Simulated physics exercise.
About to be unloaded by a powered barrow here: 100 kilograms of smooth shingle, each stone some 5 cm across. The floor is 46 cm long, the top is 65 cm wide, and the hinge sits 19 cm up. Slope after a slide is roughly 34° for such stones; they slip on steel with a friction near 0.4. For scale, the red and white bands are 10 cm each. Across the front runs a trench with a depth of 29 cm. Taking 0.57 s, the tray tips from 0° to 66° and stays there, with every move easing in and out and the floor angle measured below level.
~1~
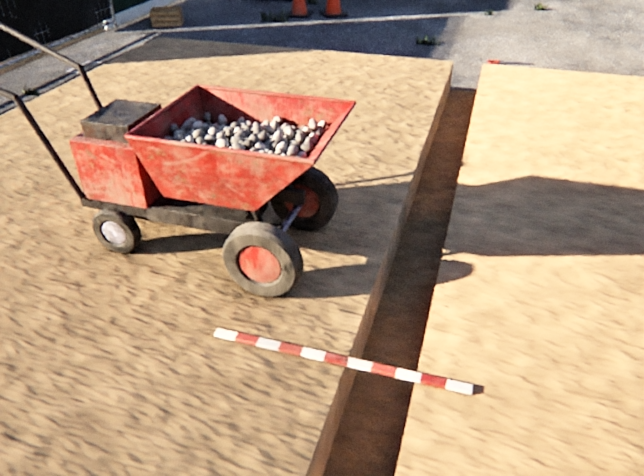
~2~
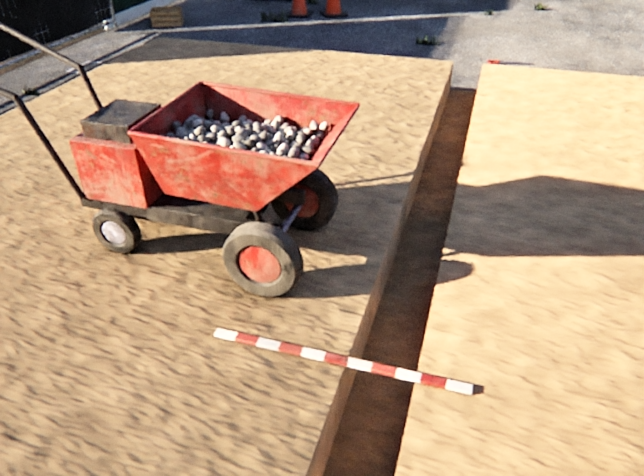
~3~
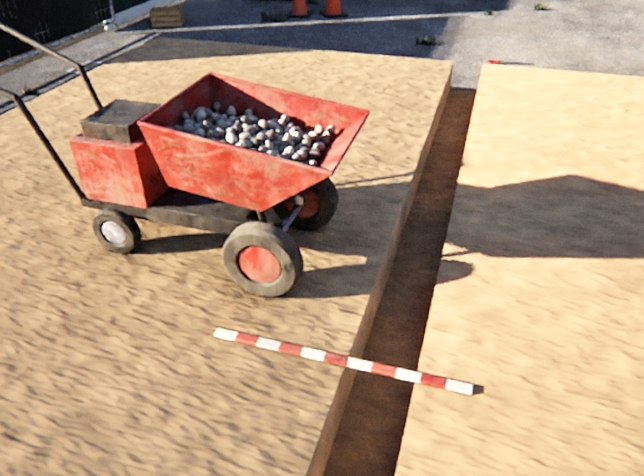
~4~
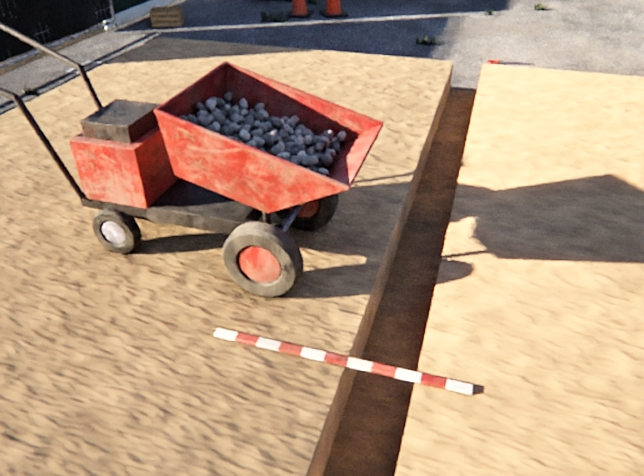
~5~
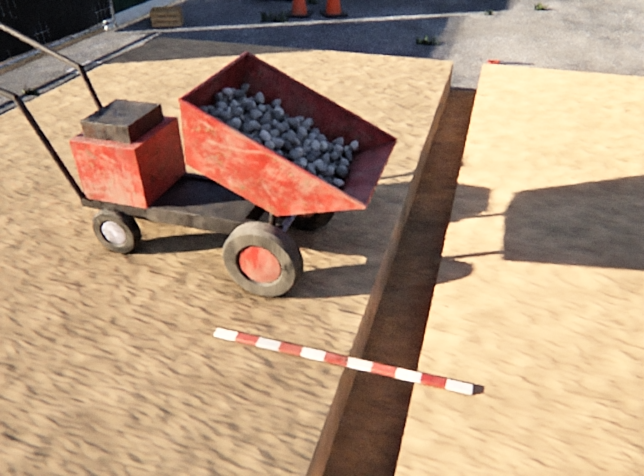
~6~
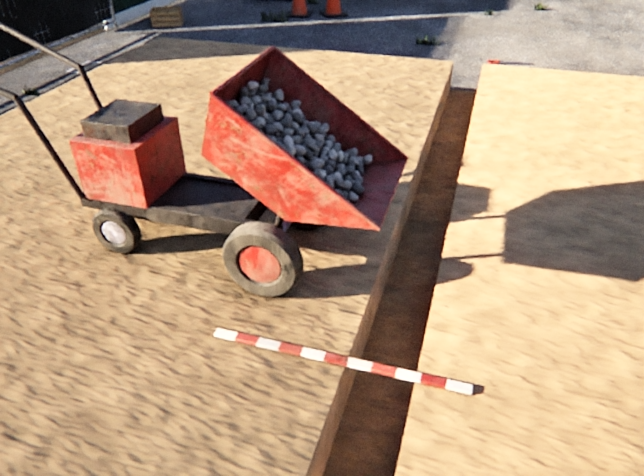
A sandy surface cut by a narrow dark trench, with grey pavement and orange cones behind it, is seen from above at an angle. At left stands a red barrow with black handles and a tray of grey stones, while a red-and-white striped rod lies across the trench in front. The tray tilts steadily steeper towards the right, its rear rising, as its shadow shifts and the camera and wheels stay still.
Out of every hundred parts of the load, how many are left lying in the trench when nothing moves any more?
Around 31 in every hundred.
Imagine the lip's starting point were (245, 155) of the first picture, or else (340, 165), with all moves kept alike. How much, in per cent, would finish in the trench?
The first gives about 90 percent and the second about 10 percent.
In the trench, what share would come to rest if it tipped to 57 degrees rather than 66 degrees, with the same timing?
In that case near 45 per cent.
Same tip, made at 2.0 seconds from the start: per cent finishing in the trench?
About 55 percent, I'd say.
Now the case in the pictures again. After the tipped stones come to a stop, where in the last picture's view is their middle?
I'd point to around (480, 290).
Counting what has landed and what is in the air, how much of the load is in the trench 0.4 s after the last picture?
Roughly 10% by that time.
Then, 0.1 s after the last picture the floor is at 56°, 100 % in the tray; the foremost stones are at (377, 234).
Then, 0.4 s after the last picture the floor is at 66°, 81 % in the tray, 9 % in the trench, 9 % past the trench; the foremost stones are at (465, 285).
Then, 0.7 s after the last picture the floor is at 66°, 18 % in the tray, 17 % in the trench, 66 % past the trench; the foremost stones are at (638, 326).
Then, 2.7 s after the last picture the floor is at 66°, 0 % in the tray, 31 % in the trench, 69 % past the trench; the foremost stones are past the picture's edge.
